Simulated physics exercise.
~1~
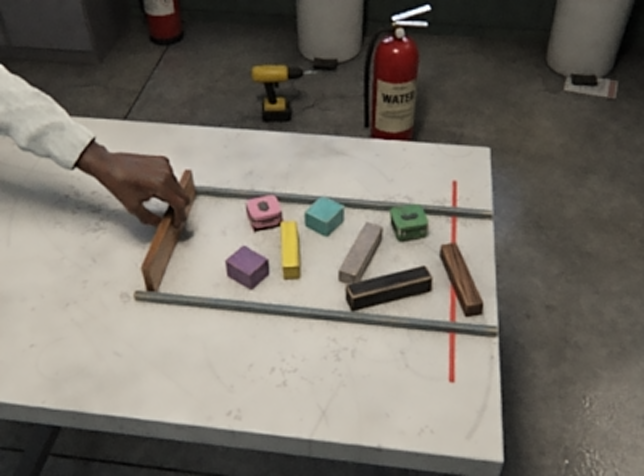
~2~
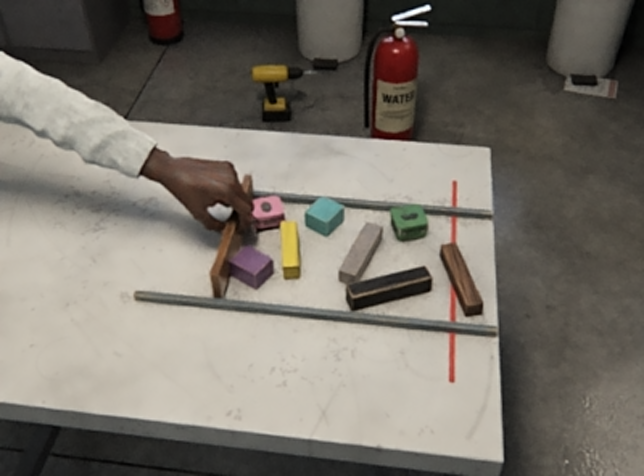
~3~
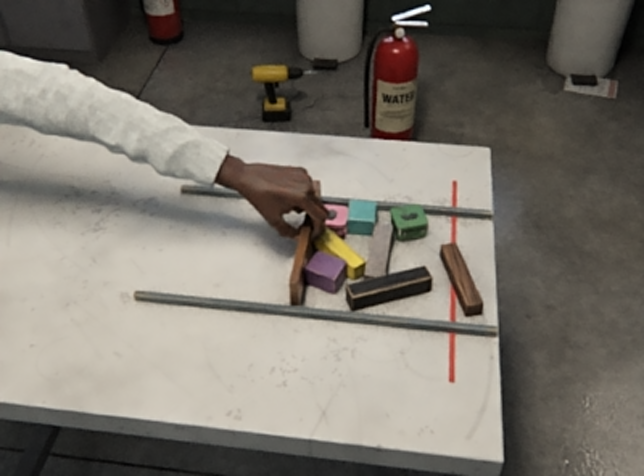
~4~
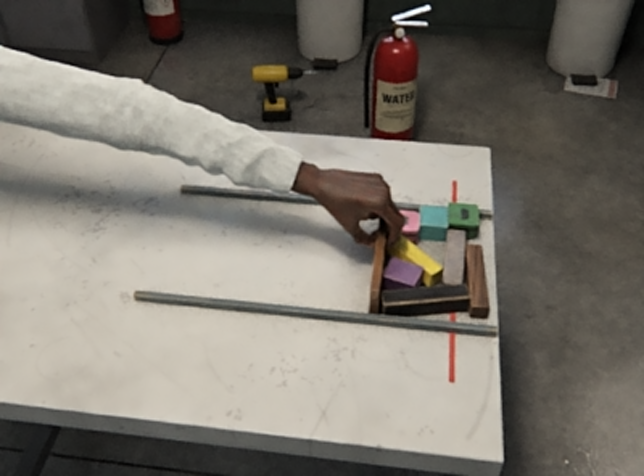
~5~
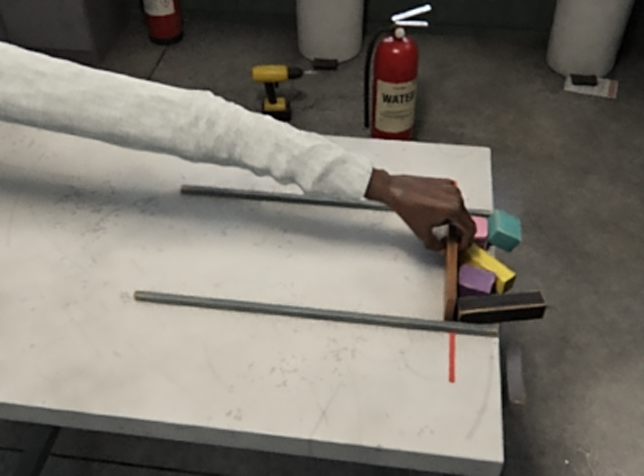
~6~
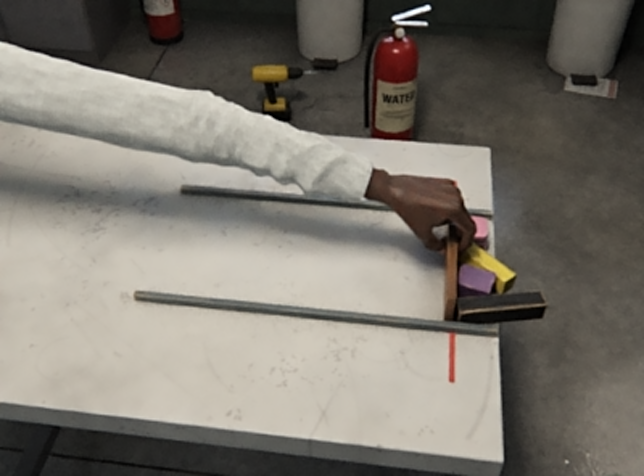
On a pale tabletop, a hand slid an upright wooden board rightward between two rails, bunching up colored blocks and bars and pushing them past a red line, until four went over the end and the black, yellow, purple and pink ones stayed.
